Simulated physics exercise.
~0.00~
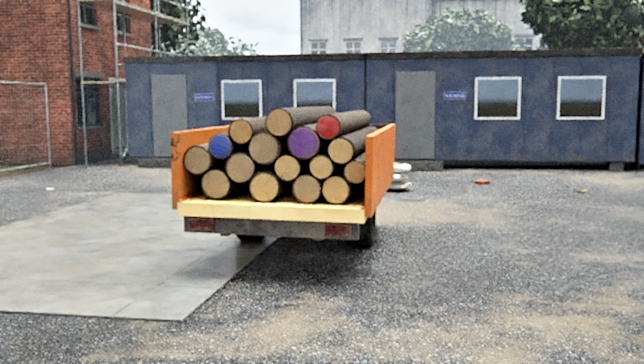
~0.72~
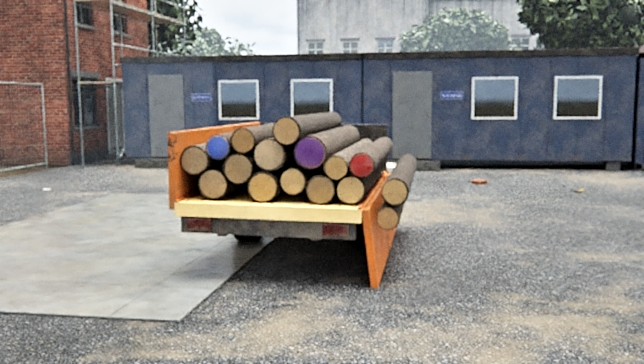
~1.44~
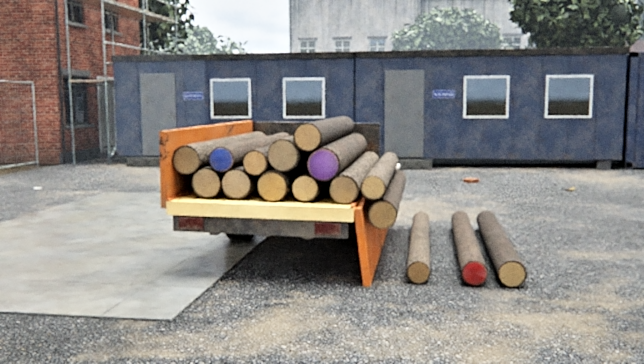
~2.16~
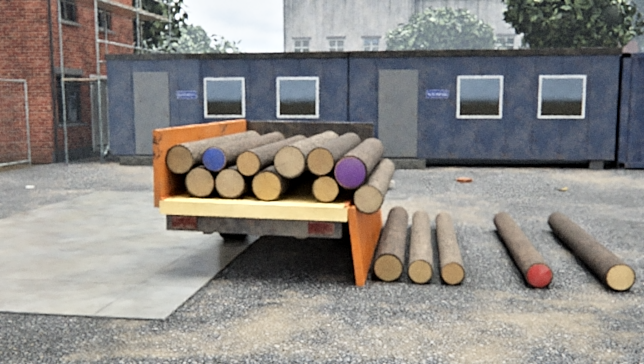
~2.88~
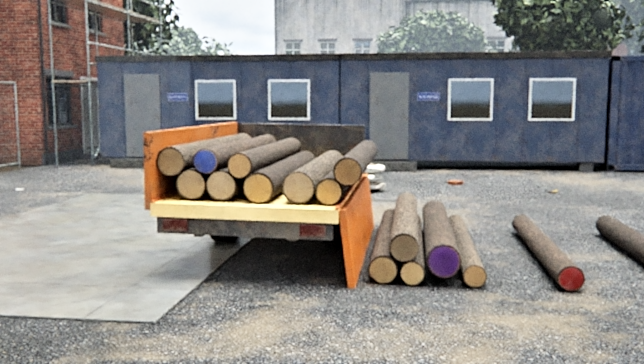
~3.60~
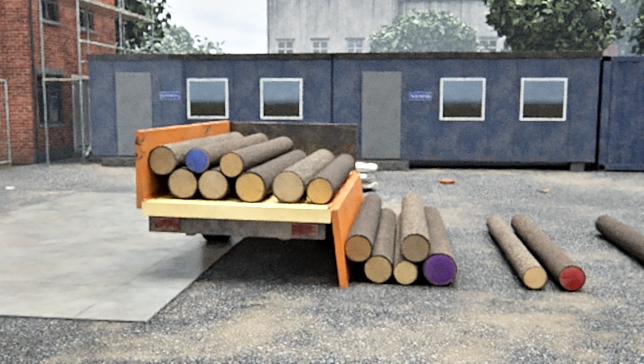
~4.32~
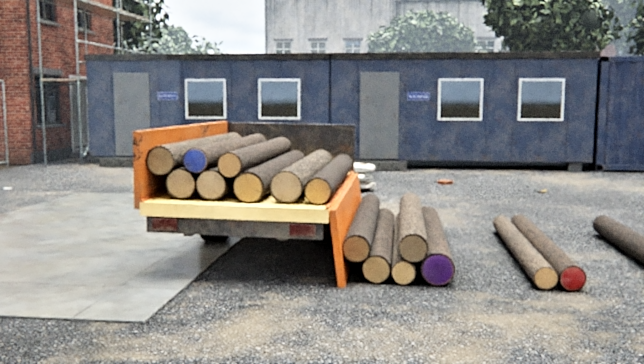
Gravel yard, trailer's right side dropping open, logs rolling off, red then purple ending on the ground, blue staying aboard.
